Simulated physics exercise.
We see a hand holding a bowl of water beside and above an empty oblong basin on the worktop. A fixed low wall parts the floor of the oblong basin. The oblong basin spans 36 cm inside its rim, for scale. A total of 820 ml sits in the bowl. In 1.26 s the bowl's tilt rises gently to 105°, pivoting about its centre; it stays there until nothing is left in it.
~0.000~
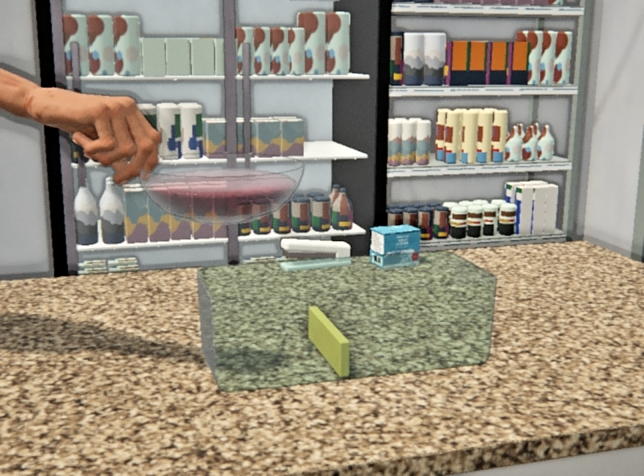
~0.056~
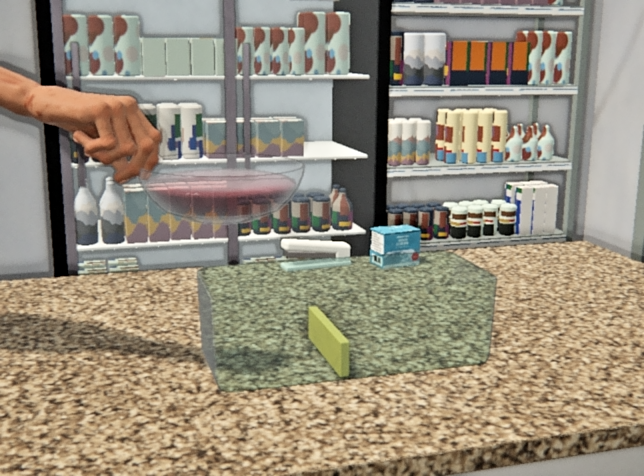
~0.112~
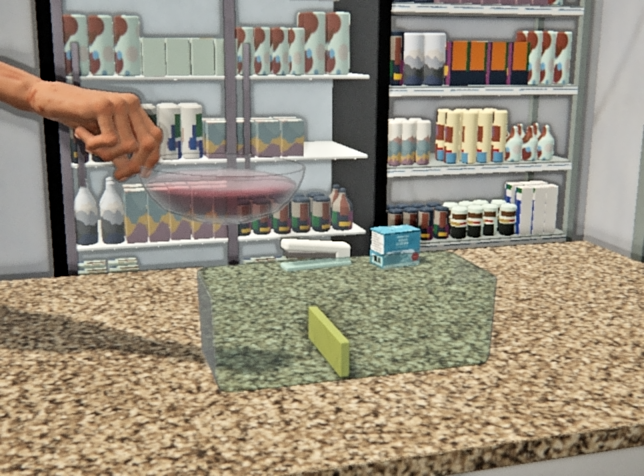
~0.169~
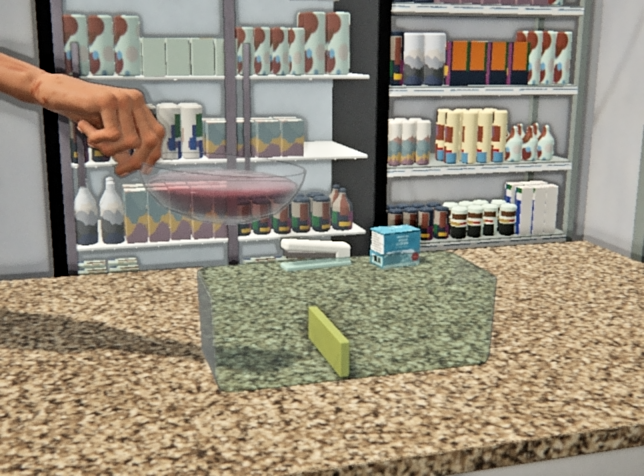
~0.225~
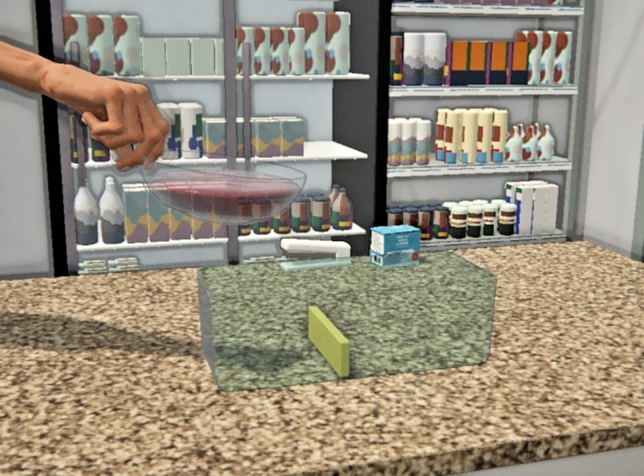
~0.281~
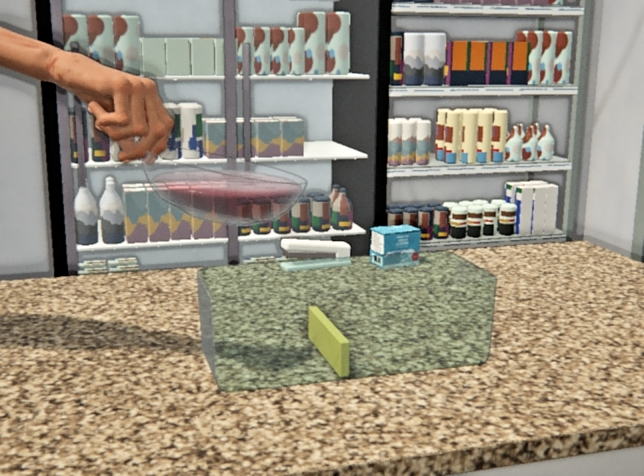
A hand at the left holds a clear, shallow bowl of reddish liquid above and beside an empty, greenish see-through oblong basin on a speckled brown worktop, viewed from the front and slightly above. A yellow-green upright piece stands in the basin, a small blue box sits behind it, and shelves of bottles and cartons line the background. The hand gently tilts the bowl, its right rim dipping slightly, while the camera stays still.
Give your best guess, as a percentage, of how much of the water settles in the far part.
I would say 59 per cent of it settles there.
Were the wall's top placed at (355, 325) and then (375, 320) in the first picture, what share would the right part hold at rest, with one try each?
Try 1: 25 %; try 2: 5 %.
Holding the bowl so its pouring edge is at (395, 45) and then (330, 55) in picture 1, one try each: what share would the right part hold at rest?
Try 1: Approx. 80 %; try 2: Approx. 85 %.
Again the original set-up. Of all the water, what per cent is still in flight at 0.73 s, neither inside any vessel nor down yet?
At that moment, about 30 percent.
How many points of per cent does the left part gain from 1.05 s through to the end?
Roughly 0 percent.
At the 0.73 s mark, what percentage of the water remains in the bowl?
Portion remaining: Approx. 26 per cent.
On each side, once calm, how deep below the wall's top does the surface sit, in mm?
About 30 mm on the left, about 28 mm on the right.
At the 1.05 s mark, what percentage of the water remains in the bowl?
I'd say some 0 per cent remains.
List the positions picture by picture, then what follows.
In the first picture, it leans 0°; its right rim is at (301, 163); the water meets the walls at (143, 183) and (294, 176); the oblong basin's rim runs from (205, 286) to (474, 266); the wall's top is at (328, 325).
In the second picture, it leans 1°; its right rim is at (301, 164); the water meets the walls at (143, 183) and (294, 177).
In the third picture, it leans 2°; its right rim is at (302, 166); the water meets the walls at (143, 182) and (294, 179).
In the fourth picture, it leans 5°; its right rim is at (302, 169); the water meets the walls at (145, 180) and (294, 180).
In the fifth picture, it leans 8°; its right rim is at (303, 174); the water meets the walls at (147, 180) and (297, 181).
In the sixth picture, it leans 12°; its right rim is at (304, 180); the water meets the walls at (151, 179) and (299, 182).
By 0.73 s the tilt is 65° and 27 per cent is still to pour, 5 is left of the wall and 38 right of it.
By 1.05 s the tilt is 98° and 0 per cent is still to pour, 40 is left of the wall and 59 right of it.
By 1.39 s the tilt is 105° and 0 per cent is still to pour, 40 is left of the wall and 59 right of it.
By 1.76 s the tilt is 105° and 0 per cent is still to pour, 40 is left of the wall and 59 right of it.
At rest 40 per cent lies left of the wall, 59 right of it and 1 outside.
